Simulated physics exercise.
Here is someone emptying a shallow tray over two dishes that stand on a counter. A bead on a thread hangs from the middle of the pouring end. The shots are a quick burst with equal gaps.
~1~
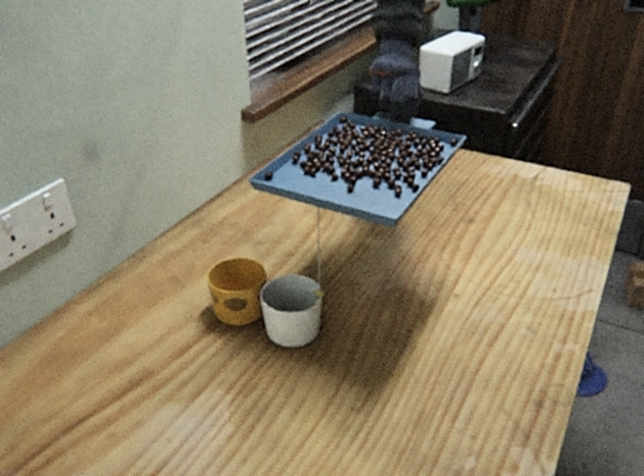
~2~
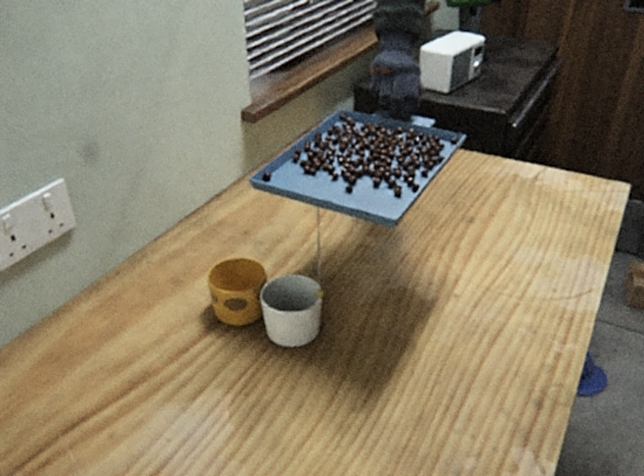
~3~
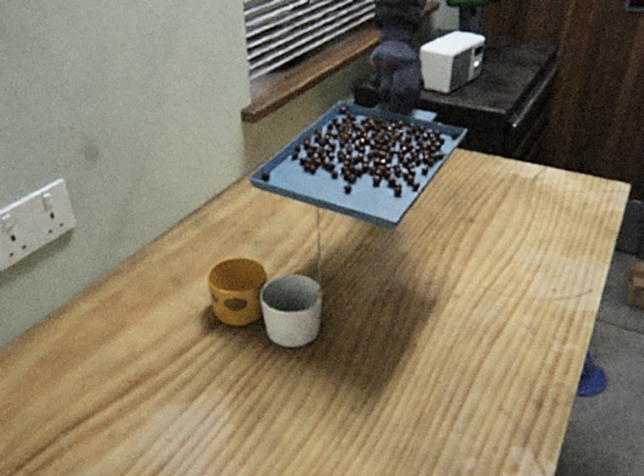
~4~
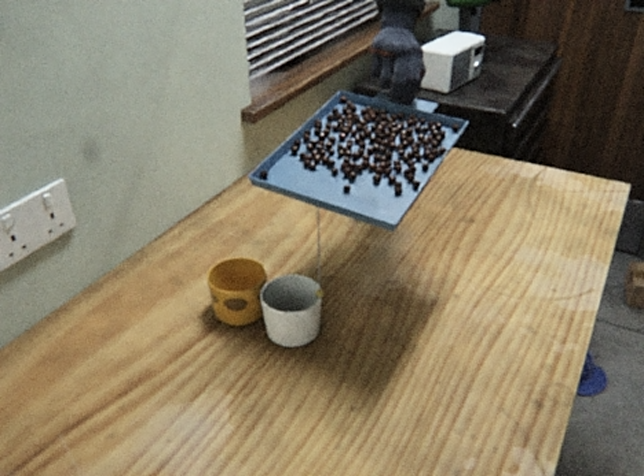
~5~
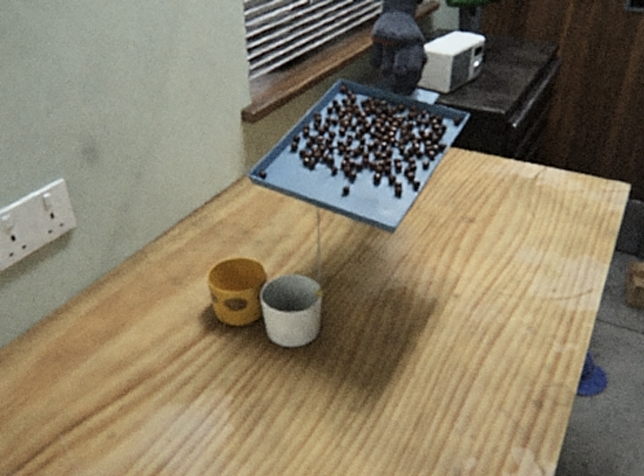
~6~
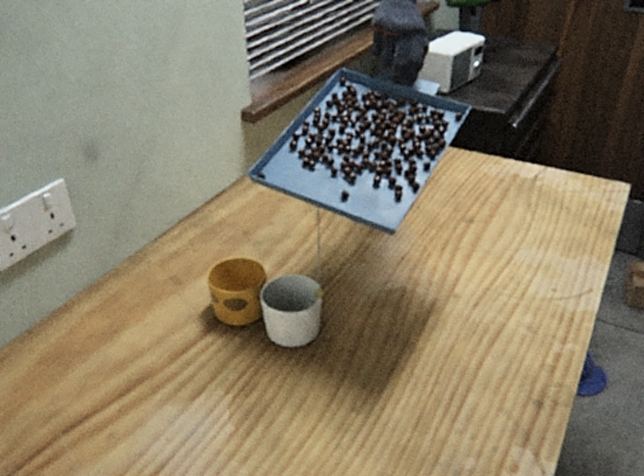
On a wooden counter, a yellow dish and a white one stood still while someone above them steadily tilted a blue tray of chocolate balls, lifting its far end as its right front corner dipped slightly.
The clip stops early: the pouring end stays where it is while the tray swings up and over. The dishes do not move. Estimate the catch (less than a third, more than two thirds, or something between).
Caught overall: Less than a third.
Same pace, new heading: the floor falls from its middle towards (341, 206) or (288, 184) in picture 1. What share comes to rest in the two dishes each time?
The first gives 0 %, the second 60 %.
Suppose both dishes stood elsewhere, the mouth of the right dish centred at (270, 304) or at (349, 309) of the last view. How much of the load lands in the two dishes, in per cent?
In turn 0 and 10 in a hundred.
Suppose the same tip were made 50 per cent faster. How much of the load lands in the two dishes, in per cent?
About 0 per cent.
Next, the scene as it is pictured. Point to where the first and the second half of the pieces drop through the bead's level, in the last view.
At about (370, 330), then at (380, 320).
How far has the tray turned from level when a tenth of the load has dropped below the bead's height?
Roughly 50°.
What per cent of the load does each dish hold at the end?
Left dish: 0 %, right dish: 0 %.
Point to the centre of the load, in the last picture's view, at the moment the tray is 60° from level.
Near (370, 227).
Just after the last frame, tray tipped steeply; roughly two thirds on the tray; roughly a quarter outside both; about a tenth in the air.
A moment on, tray tipped right over; just a few on the tray; almost all outside both; about a tenth in the air.
Further on, tray tipped past a quarter turn; every one outside both.
When it is over, tray tipped past a quarter turn; not one in the right dish; not one in the left dish; every one outside both.
